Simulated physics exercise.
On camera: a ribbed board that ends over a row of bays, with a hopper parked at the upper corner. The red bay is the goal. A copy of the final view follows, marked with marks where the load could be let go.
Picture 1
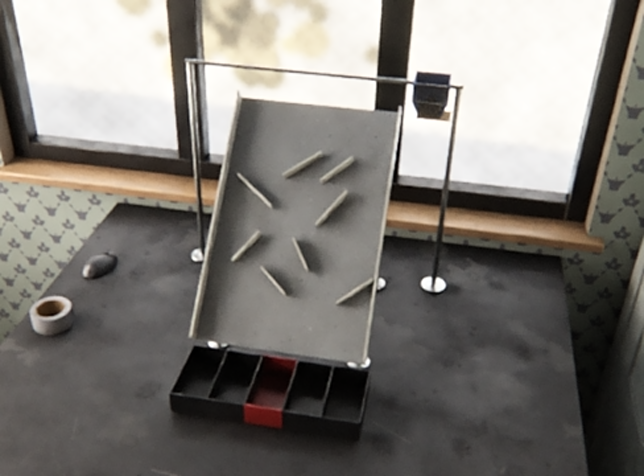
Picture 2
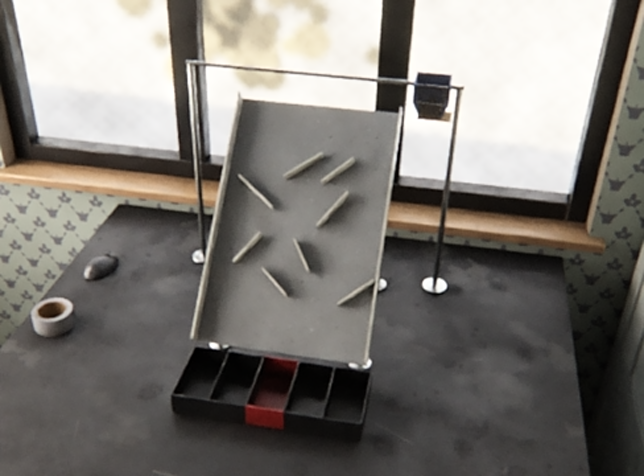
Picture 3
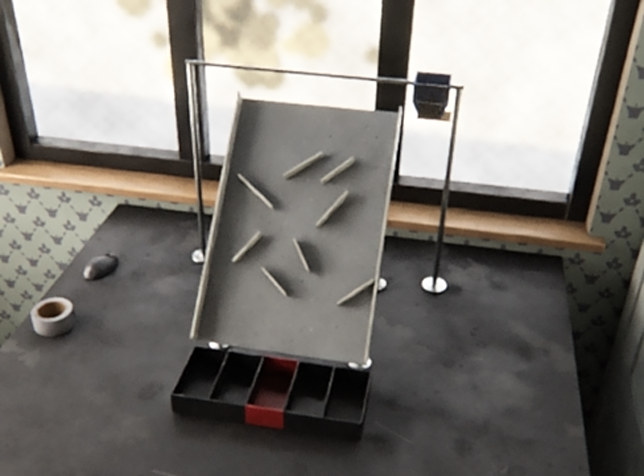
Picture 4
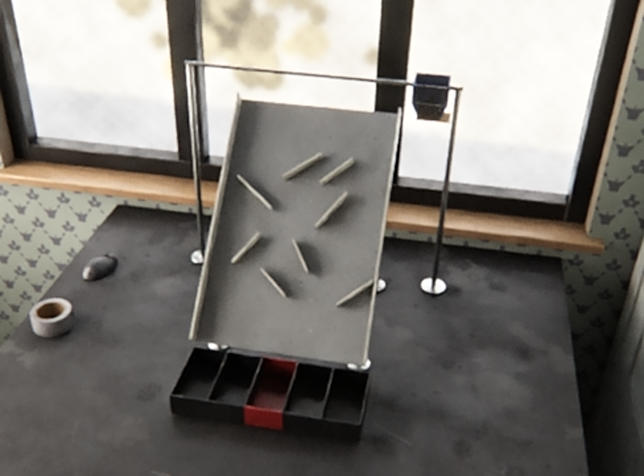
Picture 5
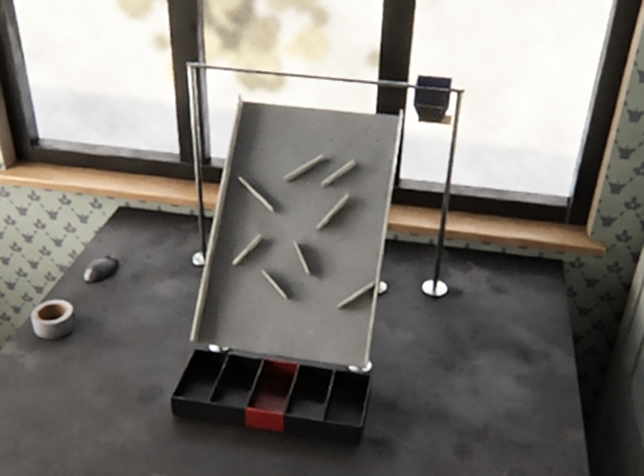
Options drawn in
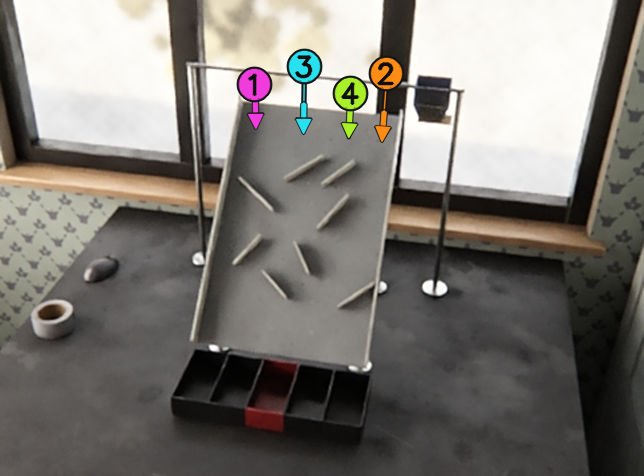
To begin with, a tilted gray board with raised ribs stands on a dark table before a window, above a row of five bays with a red one in the middle. A dark hopper sits at the upper right, and throughout, nothing visibly moves apart from a very slight shift of the view.
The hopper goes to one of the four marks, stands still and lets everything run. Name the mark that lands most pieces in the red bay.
I would pick mark 2.
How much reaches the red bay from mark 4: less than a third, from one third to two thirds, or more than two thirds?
Mark 4 gives less than a third.
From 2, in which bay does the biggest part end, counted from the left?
It is the third one.
On the marked copy, mark 1 meets the board at (255, 123); mark 2 meets the board at (382, 136); mark 3 meets the board at (303, 128); mark 4 meets the board at (349, 132).
If 1 is chosen, about a tenth in the red bay, the larger part in other bays, about a tenth outside the box.
If 2 is chosen, roughly two thirds in the red bay, roughly a quarter in other bays, about a tenth outside the box.
If 3 is chosen, about a tenth in the red bay, roughly two thirds in other bays, roughly a quarter outside the box.
If 4 is chosen, about a tenth in the red bay, roughly two thirds in other bays, roughly a quarter outside the box.
